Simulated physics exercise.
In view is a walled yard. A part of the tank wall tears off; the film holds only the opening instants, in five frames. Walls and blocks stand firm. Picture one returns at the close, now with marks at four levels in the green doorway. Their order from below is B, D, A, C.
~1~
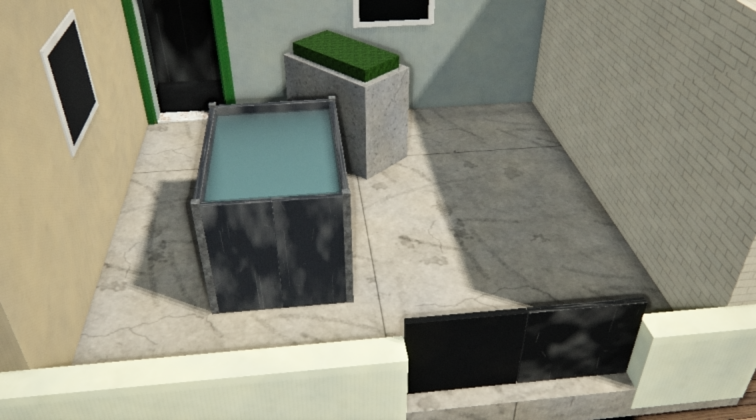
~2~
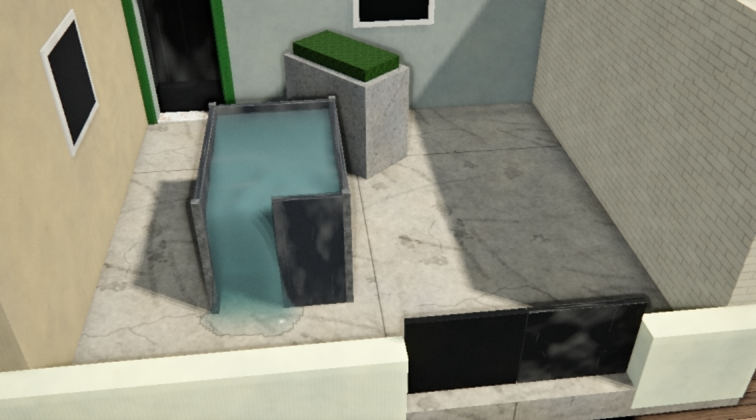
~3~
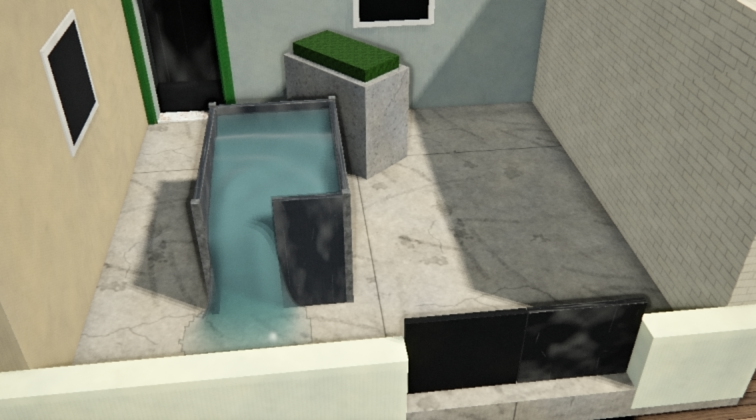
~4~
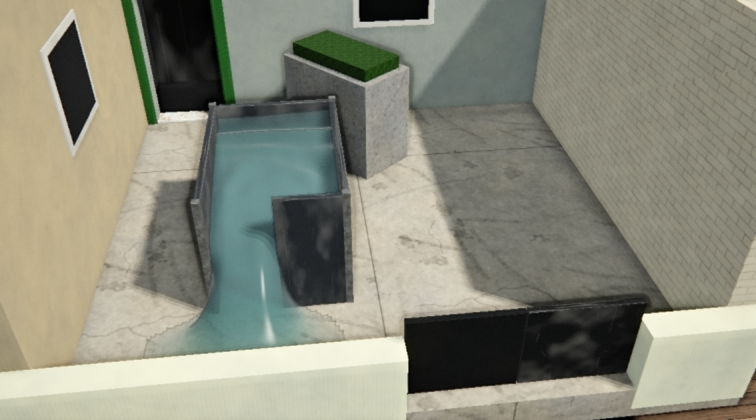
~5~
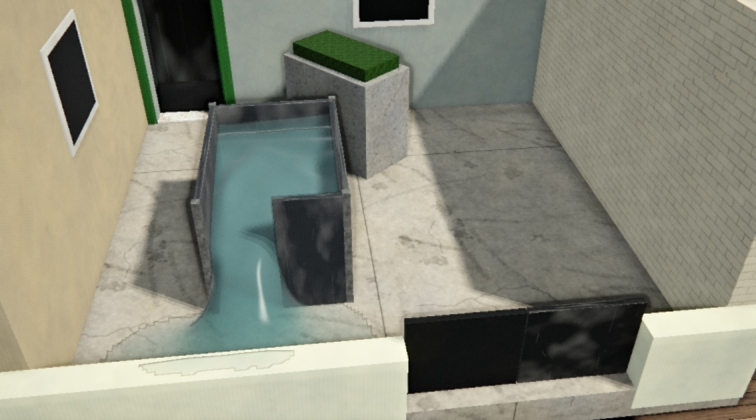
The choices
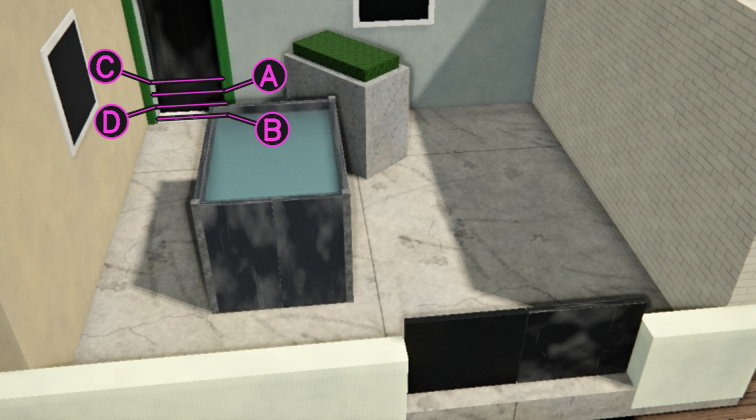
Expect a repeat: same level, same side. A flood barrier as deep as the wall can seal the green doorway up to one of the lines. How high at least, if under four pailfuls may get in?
I would pick height D.
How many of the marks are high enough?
Three.
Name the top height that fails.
It is B.
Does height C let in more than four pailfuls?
No, not at all.
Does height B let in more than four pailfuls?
Yes.
In magenta, A at (188, 92); B at (193, 117); C at (186, 80); D at (191, 105); from the bottom up B, D, A, C.
With A, nothing gets over.
With B, dozens of bucketfuls pour in.
With C, nothing gets over.
With D, a bucket or two gets in.
